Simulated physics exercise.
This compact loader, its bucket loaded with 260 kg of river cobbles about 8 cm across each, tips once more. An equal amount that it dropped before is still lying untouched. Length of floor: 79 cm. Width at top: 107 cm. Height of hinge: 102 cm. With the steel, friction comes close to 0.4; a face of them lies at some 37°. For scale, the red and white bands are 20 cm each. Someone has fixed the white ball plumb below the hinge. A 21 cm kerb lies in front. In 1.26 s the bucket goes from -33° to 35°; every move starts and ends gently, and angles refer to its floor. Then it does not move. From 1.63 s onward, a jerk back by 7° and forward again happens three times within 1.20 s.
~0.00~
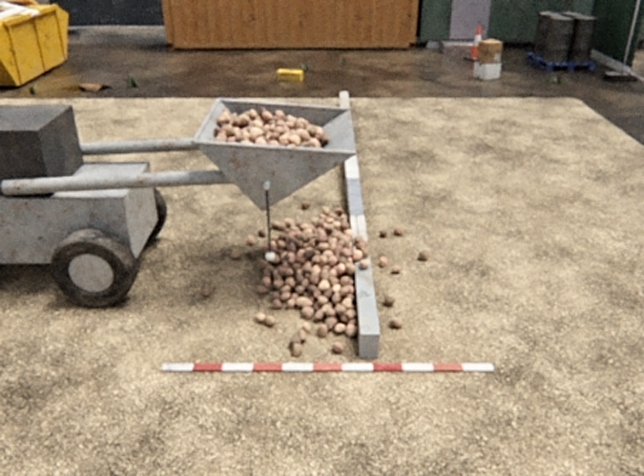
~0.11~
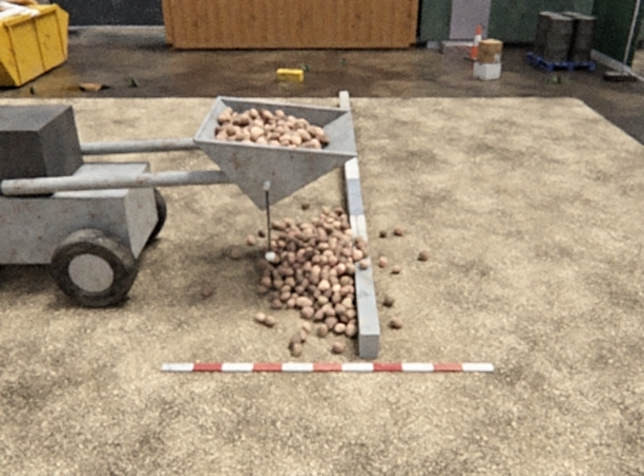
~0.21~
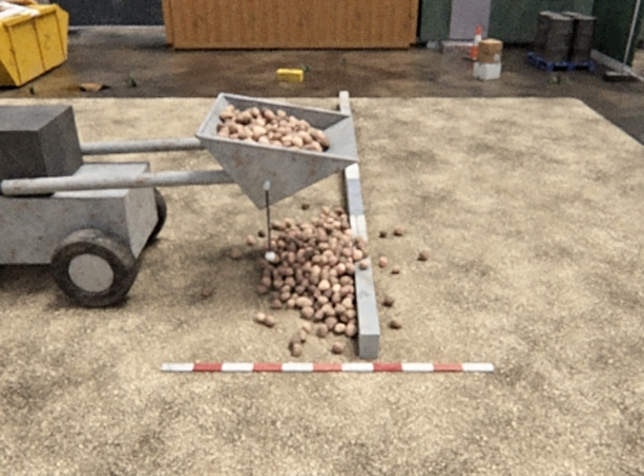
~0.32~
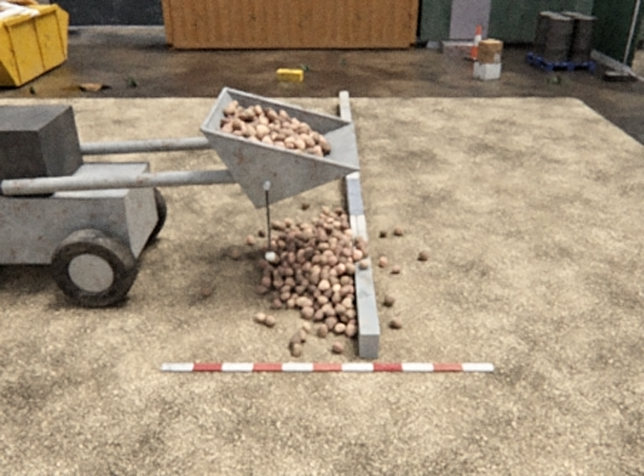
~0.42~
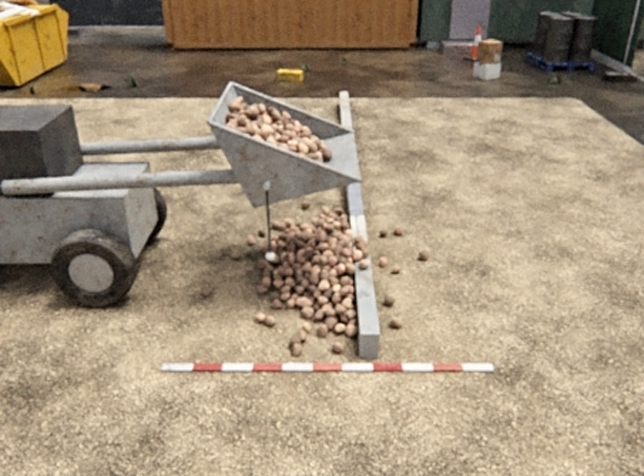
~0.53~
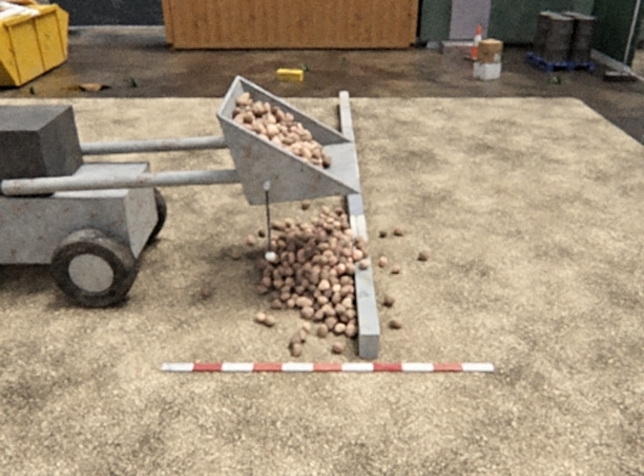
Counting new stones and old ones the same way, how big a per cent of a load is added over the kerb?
75 per cent, roughly.
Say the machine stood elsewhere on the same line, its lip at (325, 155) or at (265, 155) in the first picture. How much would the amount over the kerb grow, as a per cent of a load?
The first would add around 30 per cent, the second around 0 per cent.
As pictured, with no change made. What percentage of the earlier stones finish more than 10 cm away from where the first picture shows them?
About 0 %.
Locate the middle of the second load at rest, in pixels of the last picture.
Their centre ends up near (399, 263).
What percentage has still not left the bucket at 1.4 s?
60 % still inside.
After 0.9 s the floor is at 24°; in per cent of one load, 100 in the bucket, 98 on this side of the kerb, 2 over the kerb; the foremost stones are at (393, 263).
After 1.4 s the floor is at 35°; in per cent of one load, 59 in the bucket, 134 on this side of the kerb, 7 over the kerb; the foremost stones are at (396, 256).
After 3.3 s the floor is at 35°; in per cent of one load, 0 in the bucket, 123 on this side of the kerb, 77 over the kerb; the foremost stones are at (532, 271).
After 5.8 s the floor is at 35°; in per cent of one load, 0 in the bucket, 123 on this side of the kerb, 77 over the kerb; the foremost stones are at (532, 271). Net gain over the kerb, 75.
